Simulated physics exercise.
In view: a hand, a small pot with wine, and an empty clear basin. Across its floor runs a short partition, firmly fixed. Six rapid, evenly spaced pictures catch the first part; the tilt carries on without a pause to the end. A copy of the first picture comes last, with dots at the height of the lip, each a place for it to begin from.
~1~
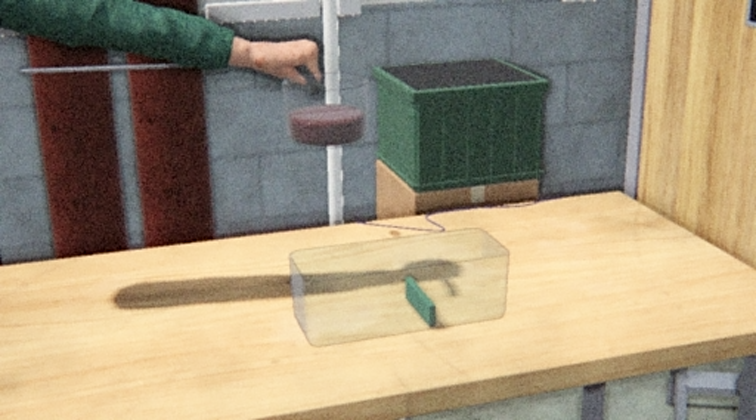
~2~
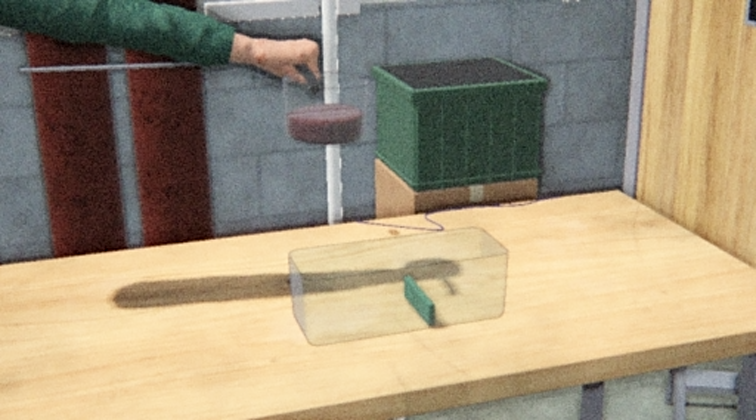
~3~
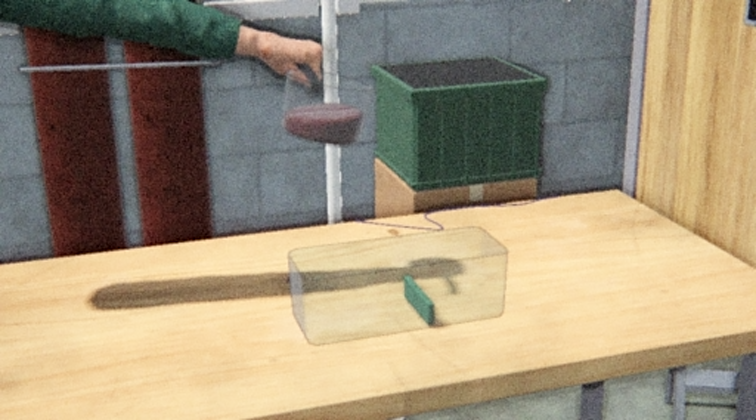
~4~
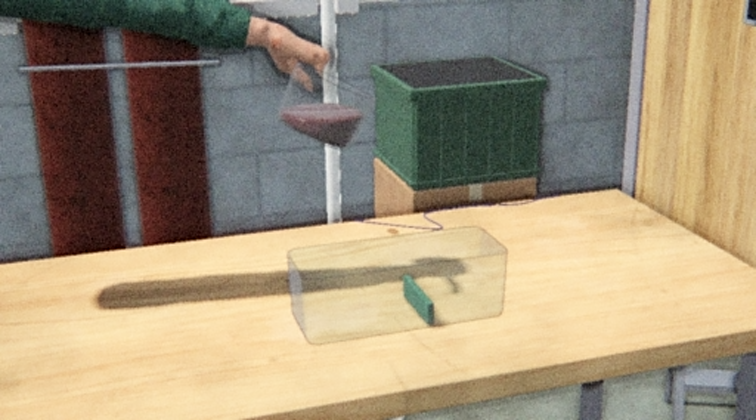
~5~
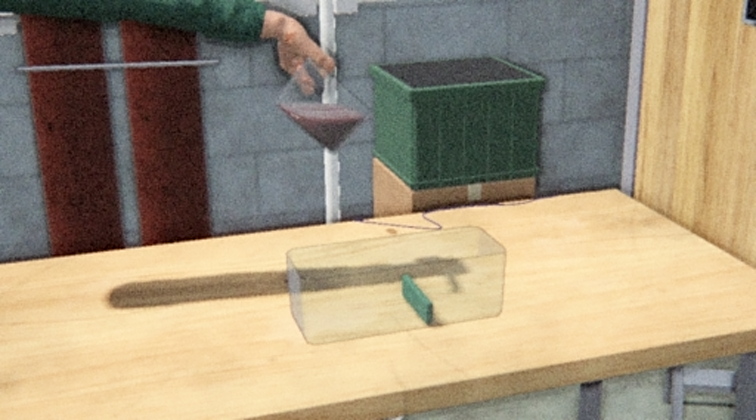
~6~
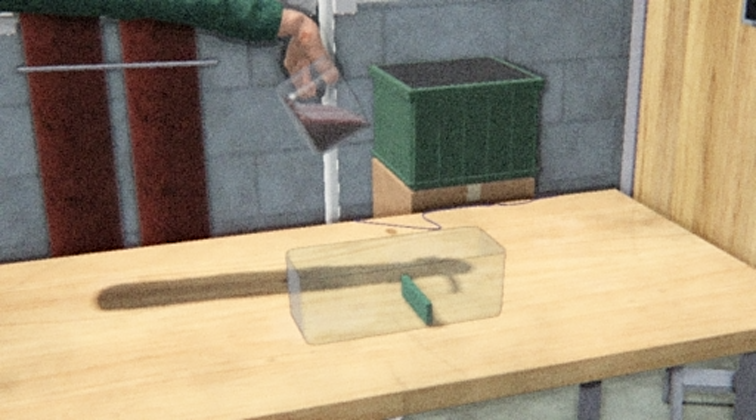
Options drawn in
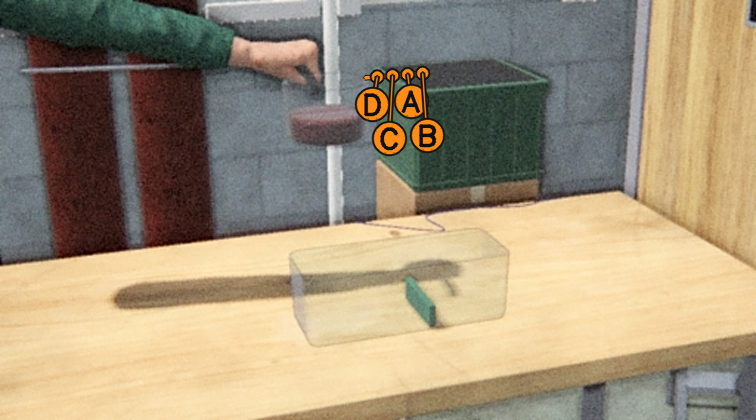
A hand in a green sleeve held a small clear pot of dark red wine above an empty clear basin on a wooden table, then tilted it steadily rightward until wine just crossed the lip.
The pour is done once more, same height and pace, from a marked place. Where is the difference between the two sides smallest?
D works best here.
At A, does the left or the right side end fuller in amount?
The right side.
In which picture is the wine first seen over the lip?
In picture 6.
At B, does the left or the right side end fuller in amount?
The right side.
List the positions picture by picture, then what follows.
In the first frame, upright, lip at (365, 77); basin from (307, 346) to (504, 315); top of the wall at (420, 291); nothing has left yet.
In the second frame, tipped about 3°, lip at (366, 79); nothing has left yet.
In the third frame, tipped about 13°, lip at (369, 85); nothing has left yet.
In the fourth frame, tipped about 27°, lip at (372, 96); nothing has left yet.
In the fifth frame, tipped about 44°, lip at (371, 110); nothing has left yet.
In the sixth frame, tipped about 63°, lip at (366, 125); wine is over the lip, down to (366, 125).
On the marked copy, A at (407, 74); B at (422, 73); C at (392, 75); D at (377, 76).
If A is chosen, about 11 % ends left of the wall and 82 % right of it; 6 % is lost outside.
If B is chosen, about 13 % ends left of the wall and 74 % right of it; 12 % is lost outside.
If C is chosen, about 11 % ends left of the wall and 85 % right of it; 4 % is lost outside.
If D is chosen, about 45 % ends left of the wall and 53 % right of it.
